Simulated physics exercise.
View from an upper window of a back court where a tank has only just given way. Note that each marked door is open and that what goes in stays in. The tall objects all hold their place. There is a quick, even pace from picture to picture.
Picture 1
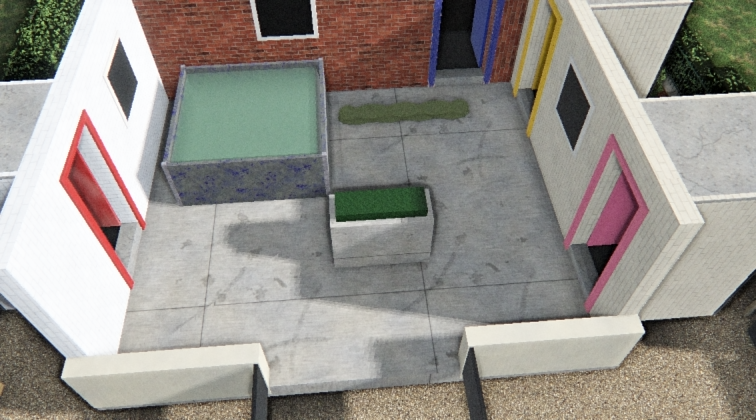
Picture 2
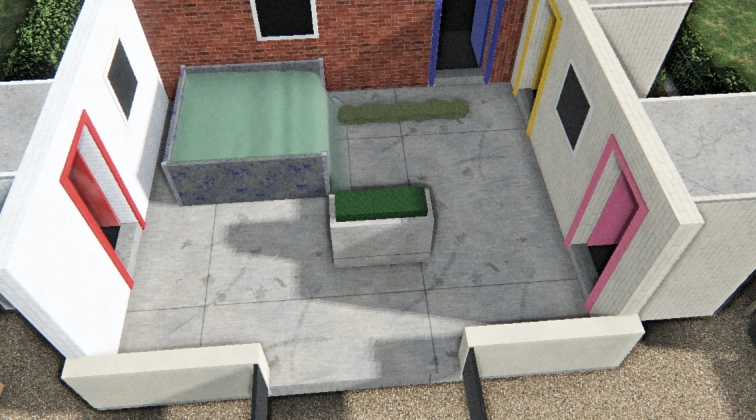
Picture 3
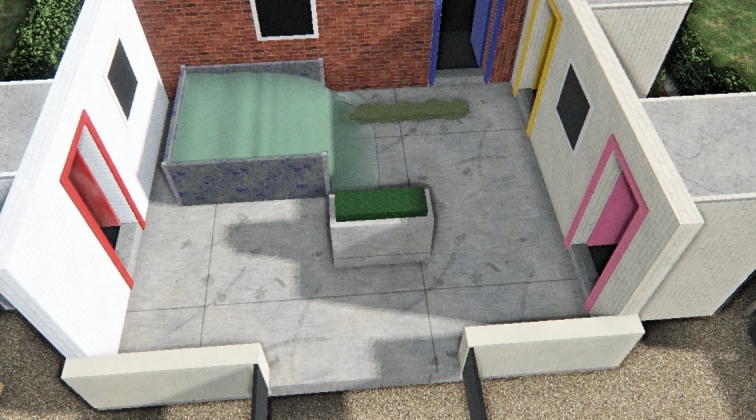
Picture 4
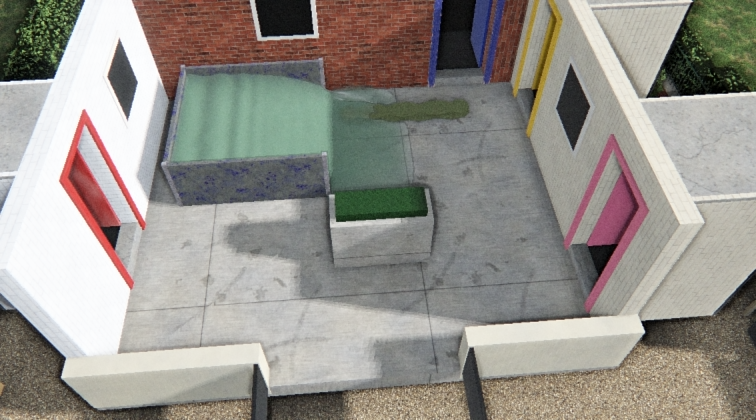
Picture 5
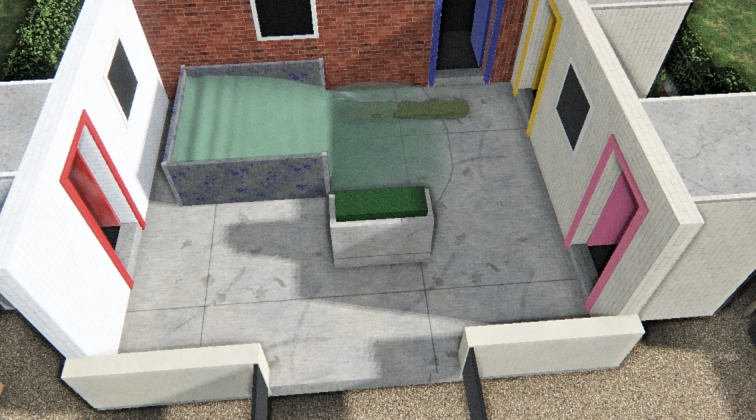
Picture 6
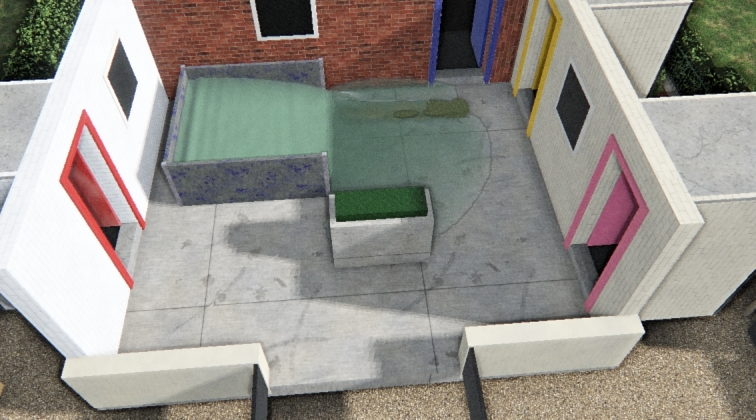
Greenish water sat level in an open tank by the brick wall, then poured out its right side and spread across the paved court, over a mossy patch and around the back of a planter.
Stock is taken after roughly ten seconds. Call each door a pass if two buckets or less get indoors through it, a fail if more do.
Blue door: Fail, yellow door: Fail, pink door: Fail, red door: Pass.
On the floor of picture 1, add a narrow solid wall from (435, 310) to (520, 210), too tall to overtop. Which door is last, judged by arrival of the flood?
The one in red.
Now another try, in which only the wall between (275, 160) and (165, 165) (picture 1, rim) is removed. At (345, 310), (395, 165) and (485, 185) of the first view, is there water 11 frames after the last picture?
Submerged, unwetted, unwetted.
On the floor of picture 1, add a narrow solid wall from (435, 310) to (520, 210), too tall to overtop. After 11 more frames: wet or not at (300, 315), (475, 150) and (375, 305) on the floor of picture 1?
Log, spots one to three: Spared; swamped; spared.
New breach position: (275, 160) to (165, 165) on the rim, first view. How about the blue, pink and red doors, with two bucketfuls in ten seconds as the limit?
The blue door falls short; the pink door exceeds the mark; the red door exceeds the mark.
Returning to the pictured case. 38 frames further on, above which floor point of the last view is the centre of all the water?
The spot I would choose is (377, 207).
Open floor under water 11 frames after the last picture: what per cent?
My guess is around 50 in a hundred.
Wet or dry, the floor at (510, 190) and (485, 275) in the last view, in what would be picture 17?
Soaked, soaked.
A moment on, water covers 45 % of the floor; the blue door wet at the sill, nothing in, the yellow door over two buckets in, the pink door not reached, the red door not reached.
Next, water covers 50 % of the floor; the blue door wet at the sill, nothing in, the yellow door far over two buckets in, the pink door under two buckets in, the red door not reached.
Then, water covers 65 % of the floor; the blue door over two buckets in, the yellow door far over two buckets in, the pink door over two buckets in, the red door not reached.
Later, water covers 95 % of the floor; the blue door over two buckets in, the yellow door far over two buckets in, the pink door far over two buckets in, the red door wet at the sill, nothing in.
In the end, water covers 95 % of the floor; the blue door over two buckets in, the yellow door far over two buckets in, the pink door far over two buckets in, the red door wet at the sill, nothing in.
